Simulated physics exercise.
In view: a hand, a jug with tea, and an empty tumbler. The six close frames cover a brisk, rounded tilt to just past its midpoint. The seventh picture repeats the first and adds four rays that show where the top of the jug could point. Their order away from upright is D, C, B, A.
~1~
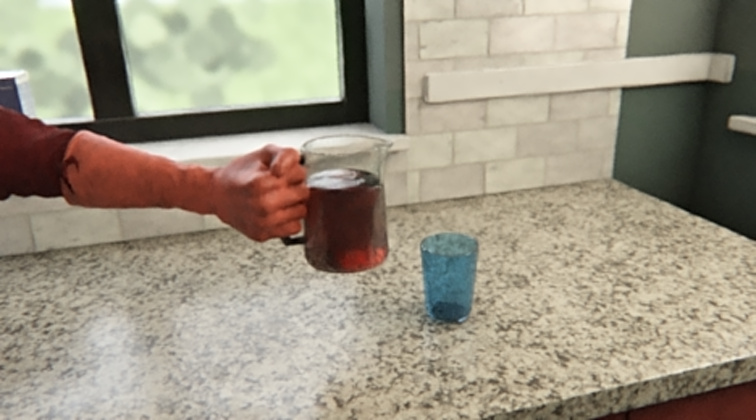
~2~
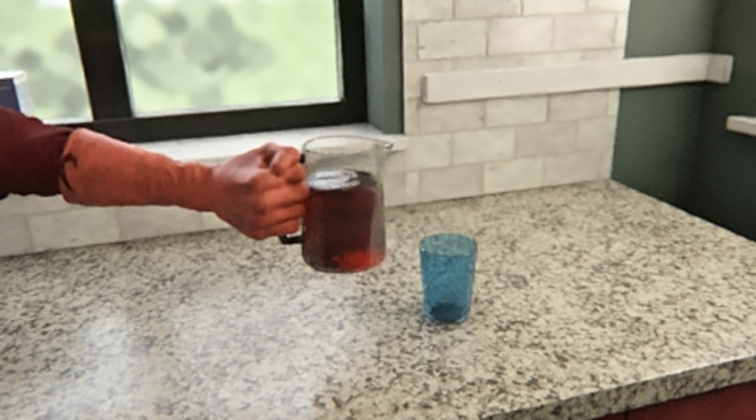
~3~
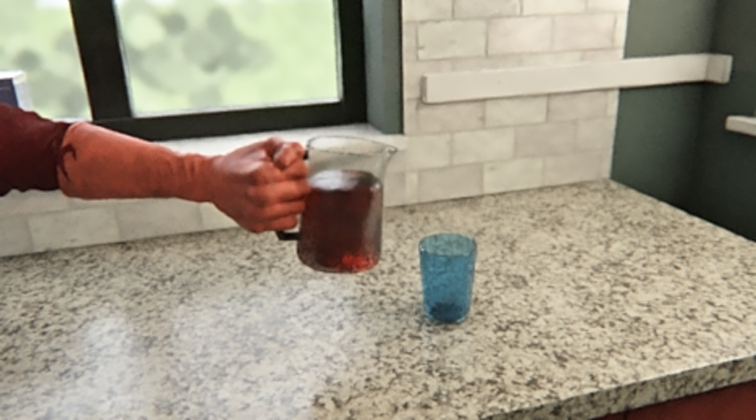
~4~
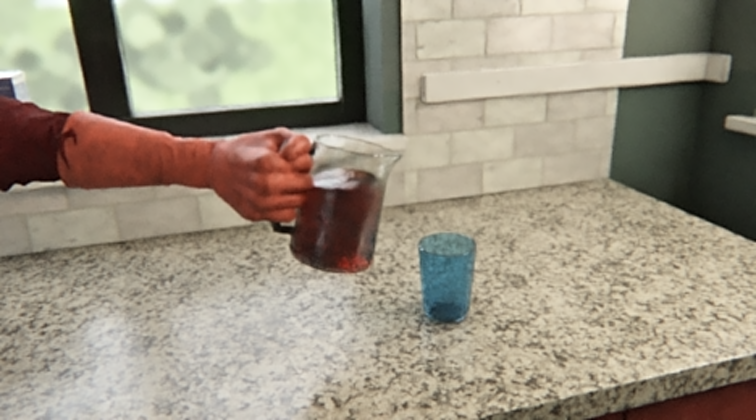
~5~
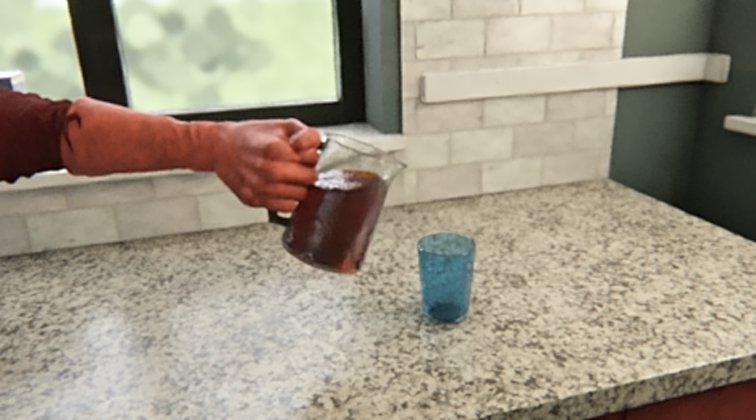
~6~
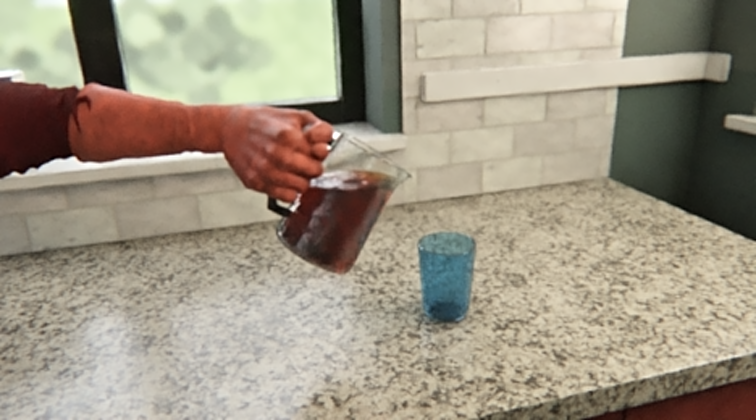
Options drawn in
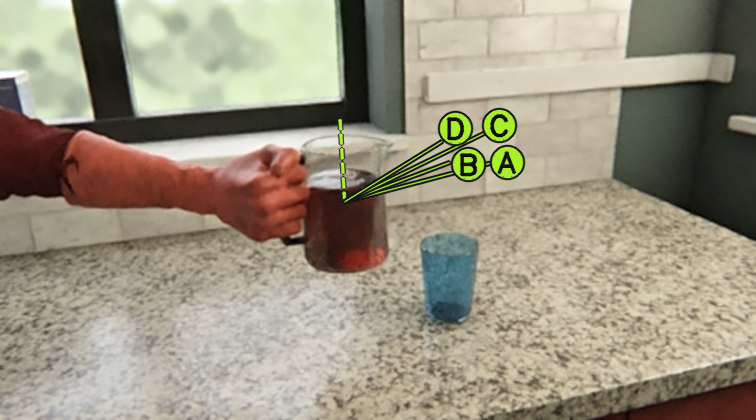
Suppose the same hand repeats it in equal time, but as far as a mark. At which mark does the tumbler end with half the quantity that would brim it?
Tilt D does it best.
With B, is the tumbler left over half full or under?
Over.
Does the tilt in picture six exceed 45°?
No, it does not.
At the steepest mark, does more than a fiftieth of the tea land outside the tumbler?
Yes.
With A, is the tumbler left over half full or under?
Over.
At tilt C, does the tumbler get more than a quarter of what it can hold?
Yes, it does.
On the marked copy, A at (489, 163); B at (449, 162); C at (483, 133); D at (441, 141).
With A, the tumbler ends with about 91 % of what it can hold; 17 % of the tea is spilt.
With B, the tumbler ends with about 85 % of what it can hold; 8 % of the tea is spilt.
With C, the tumbler ends with about 75 % of what it can hold.
With D, the tumbler ends with about 52 % of what it can hold.
